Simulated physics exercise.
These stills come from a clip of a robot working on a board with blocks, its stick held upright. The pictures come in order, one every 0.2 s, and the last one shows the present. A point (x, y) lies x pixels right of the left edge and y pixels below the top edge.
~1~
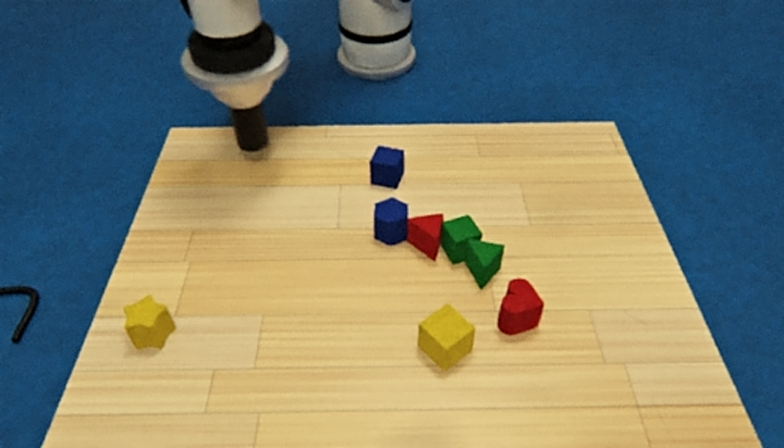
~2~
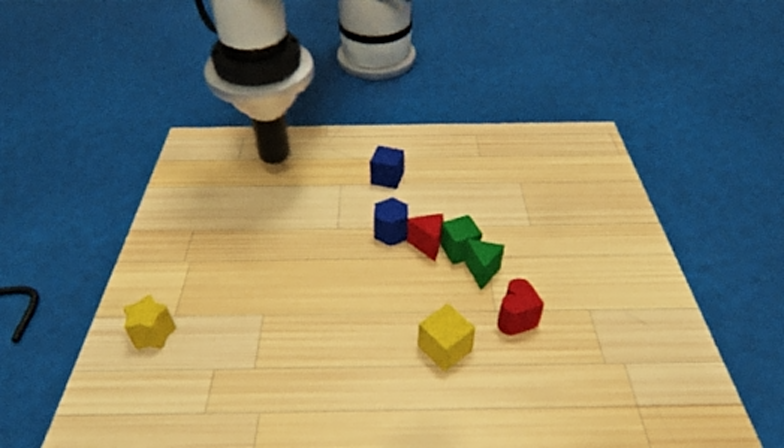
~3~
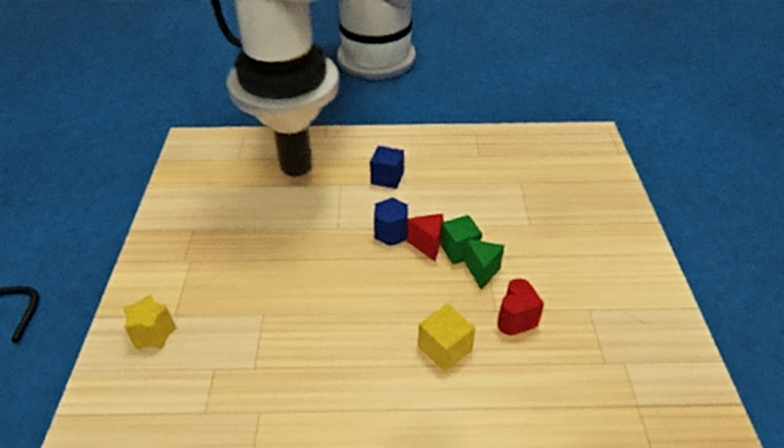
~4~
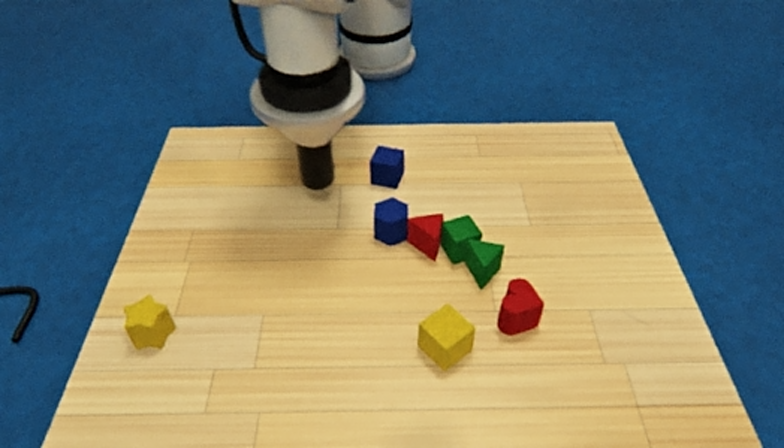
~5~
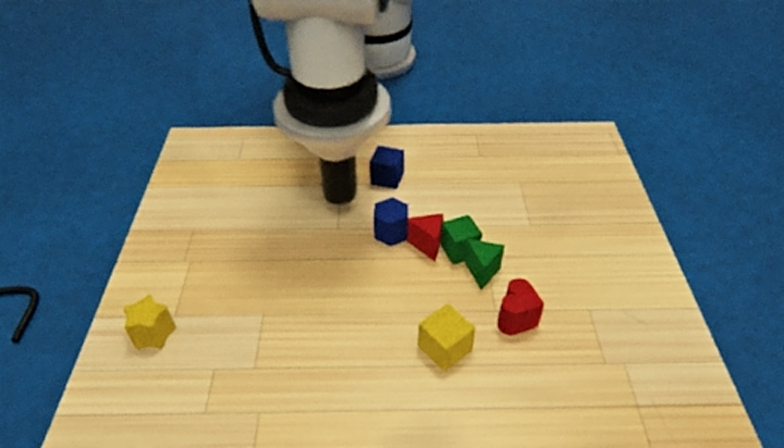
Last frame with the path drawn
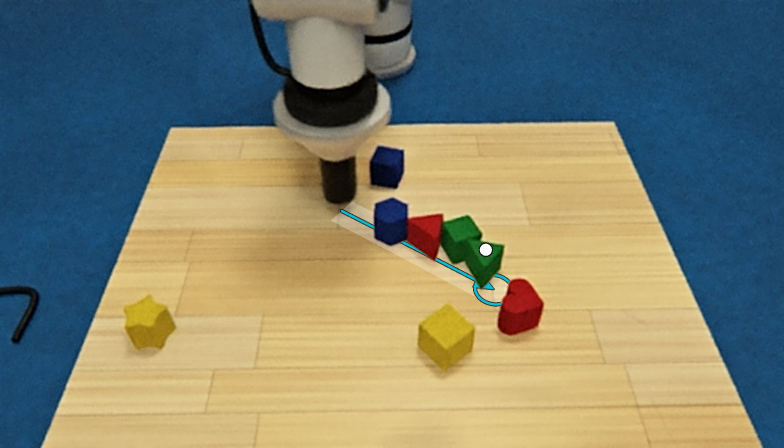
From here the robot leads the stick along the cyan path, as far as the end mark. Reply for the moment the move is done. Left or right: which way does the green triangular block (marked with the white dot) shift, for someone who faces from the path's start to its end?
It's pushed left.
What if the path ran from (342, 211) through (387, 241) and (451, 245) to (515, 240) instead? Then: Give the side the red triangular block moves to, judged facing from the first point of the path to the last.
Out to the right.
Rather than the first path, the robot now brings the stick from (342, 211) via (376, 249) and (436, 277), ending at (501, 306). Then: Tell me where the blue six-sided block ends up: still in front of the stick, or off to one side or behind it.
Expect to find it next to or behind the stick.
The line goes from (342, 211) to (494, 289); the dot is on the green triangular block.
What follows on the original path. One third of the way, stick at (389, 219); blue six-sided block at (423, 224); red triangular block at (447, 239), turned 30° anticlockwise; green square block at (470, 226).
Two thirds of the way, stick at (441, 245); blue six-sided block at (475, 255), turned 15° clockwise; red triangular block at (487, 278); green square block at (480, 226), turned 25° anticlockwise; green triangular block at (510, 259).
At the end, stick at (497, 273); blue square block unmoved; blue six-sided block at (531, 286), turned 30° clockwise; red triangular block at (500, 304), turned 40° clockwise; green square block at (480, 226), turned 25° anticlockwise; green triangular block at (544, 263), turned 25° anticlockwise.
